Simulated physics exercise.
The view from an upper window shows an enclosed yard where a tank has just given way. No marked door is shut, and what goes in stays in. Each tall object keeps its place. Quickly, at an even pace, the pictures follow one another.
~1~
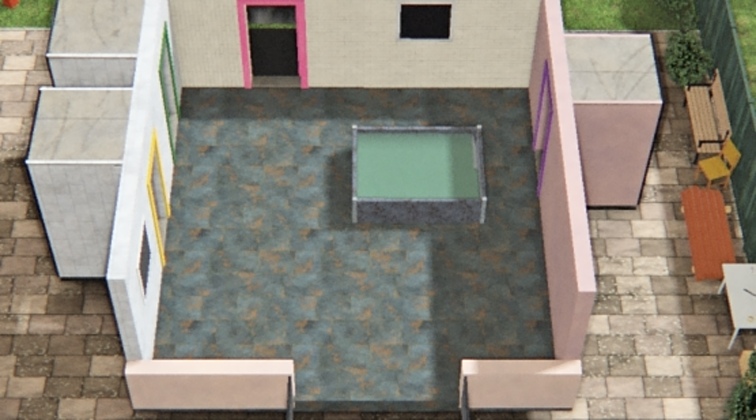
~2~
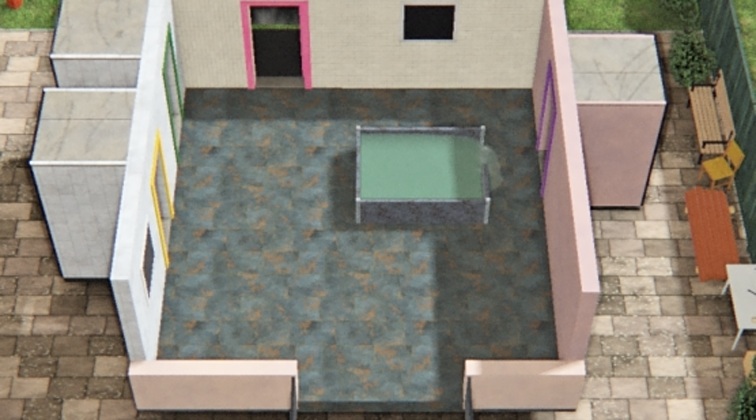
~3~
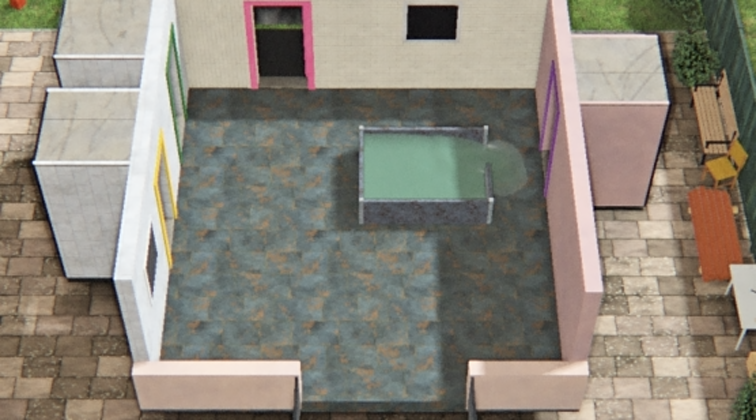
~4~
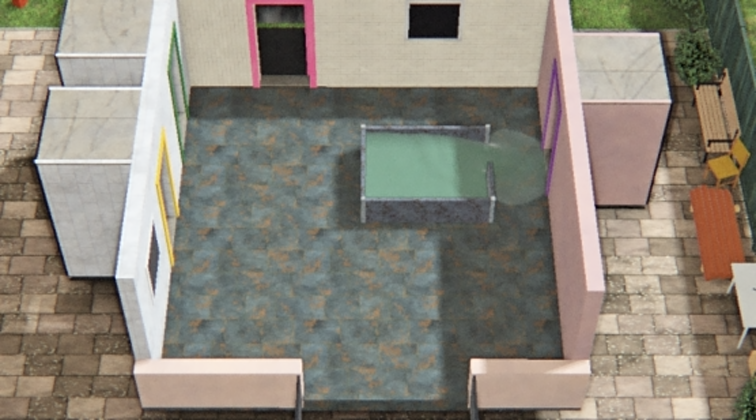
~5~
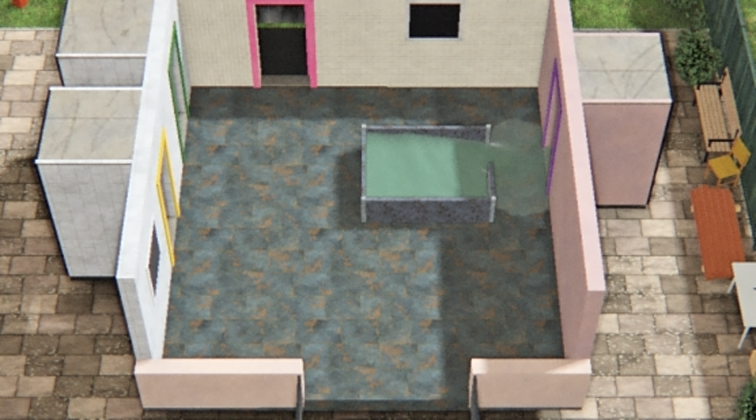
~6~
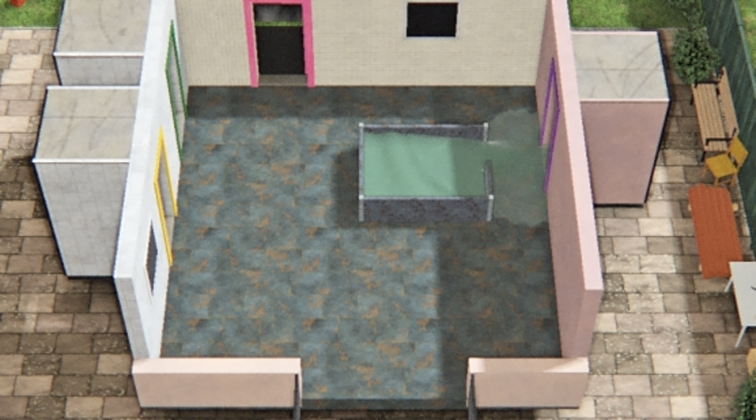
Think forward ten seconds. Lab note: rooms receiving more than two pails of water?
Result: Purple door above two pails; green door within two pails; yellow door within two pails; pink door within two pails.
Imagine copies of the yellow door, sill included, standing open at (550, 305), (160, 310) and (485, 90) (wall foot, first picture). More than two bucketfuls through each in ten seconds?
Falls short; falls short; exceeds the limit.
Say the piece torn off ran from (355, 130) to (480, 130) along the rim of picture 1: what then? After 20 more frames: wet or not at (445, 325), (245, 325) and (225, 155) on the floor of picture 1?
One by one: Unsoaked; unsoaked; waterlogged.
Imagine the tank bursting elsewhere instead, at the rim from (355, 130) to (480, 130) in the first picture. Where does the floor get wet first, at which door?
That would be the pink door.
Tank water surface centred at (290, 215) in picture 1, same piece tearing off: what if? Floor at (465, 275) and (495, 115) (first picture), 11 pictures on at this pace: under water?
Points in order: Inundated; inundated.
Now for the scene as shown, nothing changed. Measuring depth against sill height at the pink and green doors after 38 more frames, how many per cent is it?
In order: Roughly 50 and 20 in a hundred.
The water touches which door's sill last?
Answer - the door marked yellow.
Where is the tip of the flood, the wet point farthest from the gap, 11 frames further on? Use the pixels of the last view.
Approximate pixel: (554, 315).
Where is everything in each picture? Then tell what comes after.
The first frame shows the open tank at (418, 166) is whole and still.
In the second frame, water pours out at (481, 163) and has run to (489, 149).
In the third frame, the front is at (523, 179), out from the gap at (484, 164).
In the fourth frame, the front is at (547, 186), out from the gap at (486, 162).
In the fifth frame, the front is at (542, 130), out from the gap at (486, 162).
In the sixth frame, the front is at (538, 116), out from the gap at (484, 161).
A moment on, water covers 5 % of the floor; the purple door far over two buckets in, the green door not reached, the yellow door not reached, the pink door not reached.
Next, water covers 15 % of the floor; the purple door far over two buckets in, the green door not reached, the yellow door not reached, the pink door not reached.
Then, water covers 25 % of the floor; the purple door far over two buckets in, the green door not reached, the yellow door not reached, the pink door not reached.
Later, water covers 40 % of the floor; the purple door far over two buckets in, the green door wet at the sill, nothing in, the yellow door not reached, the pink door wet at the sill, nothing in.
In the end, water covers 55 % of the floor; the purple door far over two buckets in, the green door wet at the sill, nothing in, the yellow door wet at the sill, nothing in, the pink door wet at the sill, nothing in.
